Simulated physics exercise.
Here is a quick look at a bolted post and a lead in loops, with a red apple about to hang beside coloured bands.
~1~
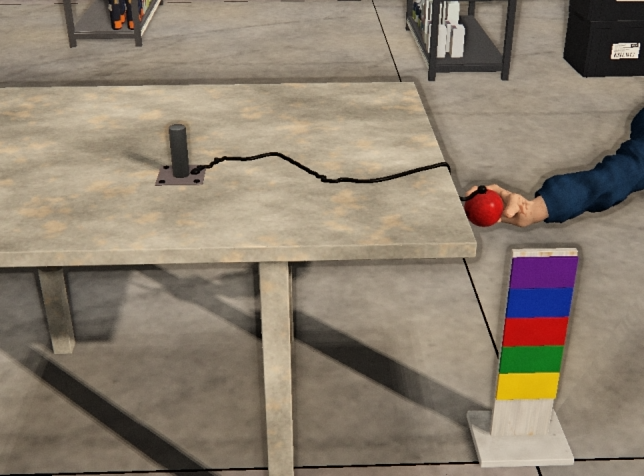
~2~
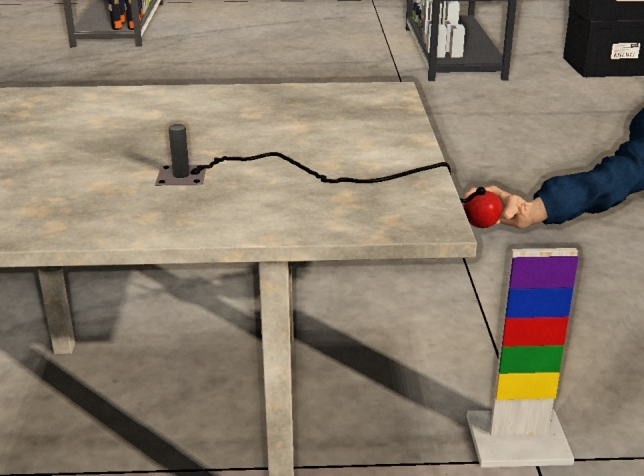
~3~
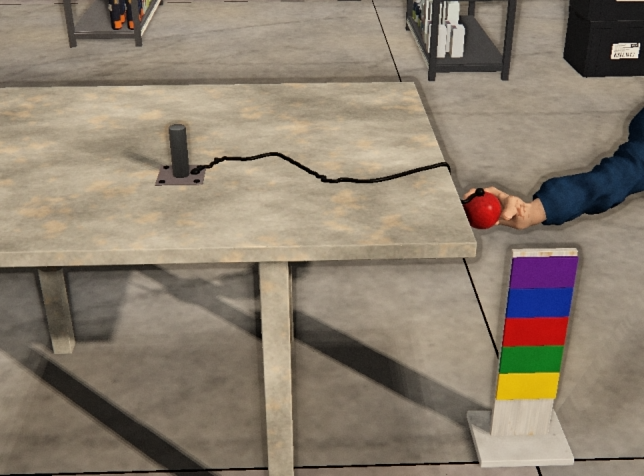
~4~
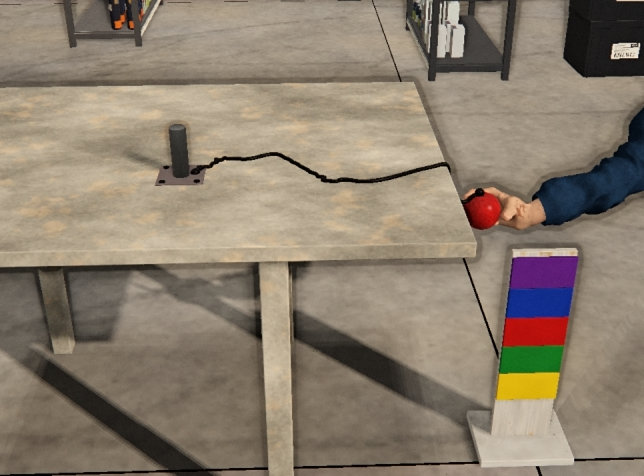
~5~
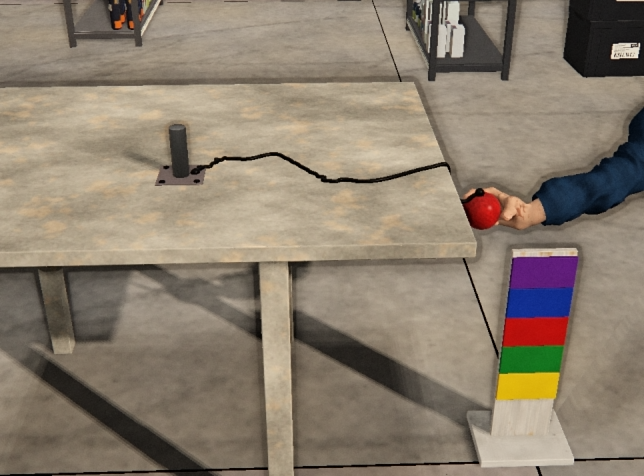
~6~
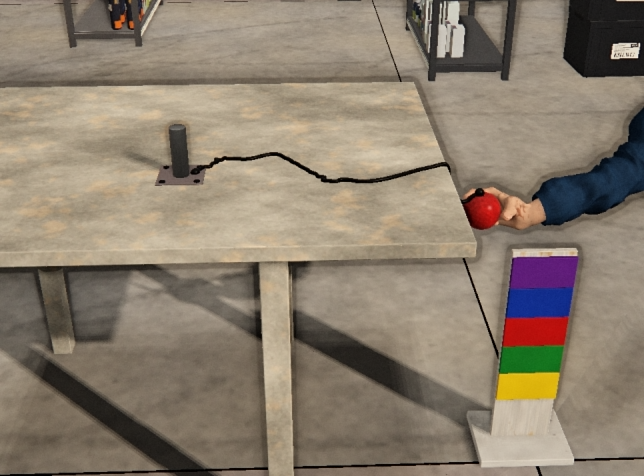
A hand in a dark blue sleeve holds a red apple just beyond the right edge of a worn, pale table, seen from slightly above in a room with a grey floor and shelves behind. A slack black cord winds from a short dark post to the table's edge, above a stand banded purple, blue, red, green and yellow. Almost nothing moves, and the camera stays still.
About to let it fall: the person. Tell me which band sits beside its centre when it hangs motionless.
The blue one sits beside it.
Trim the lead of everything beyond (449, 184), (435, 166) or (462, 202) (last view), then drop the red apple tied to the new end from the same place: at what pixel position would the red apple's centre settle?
In order, it comes to rest around (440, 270), (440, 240) and (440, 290).
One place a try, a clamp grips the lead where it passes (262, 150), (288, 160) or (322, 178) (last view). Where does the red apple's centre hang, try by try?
First (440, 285), next (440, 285), last (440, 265).
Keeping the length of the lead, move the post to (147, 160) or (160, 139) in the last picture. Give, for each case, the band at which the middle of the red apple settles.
In turn, purple and then purple.
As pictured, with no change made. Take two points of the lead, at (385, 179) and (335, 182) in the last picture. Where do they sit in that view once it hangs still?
First: (447, 172). Second: (403, 165).
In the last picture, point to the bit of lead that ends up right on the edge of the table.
That point sits at about (379, 180).
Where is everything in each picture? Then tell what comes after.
Red apple (484, 208); purple (544, 274); blue (540, 304); red (536, 333); green (532, 361); yellow (528, 387), in the first frame.
Red apple (483, 209); lead through (217, 162) (271, 154) (318, 177) (379, 180) (444, 167), in the second frame.
Red apple (482, 210), in the third frame.
Red apple (482, 210); lead through (217, 162) (271, 154) (318, 177) (379, 180) (444, 167), in the fourth frame.
Red apple (482, 210), in the fifth frame.
Red apple (482, 210); lead through (217, 162) (271, 154) (318, 177) (379, 180) (444, 167), in the sixth frame.
Soon after, apple near (444, 298); level with blue.
After that, apple near (433, 310); level with blue.
In the end, apple near (439, 310); level with blue. At blue.
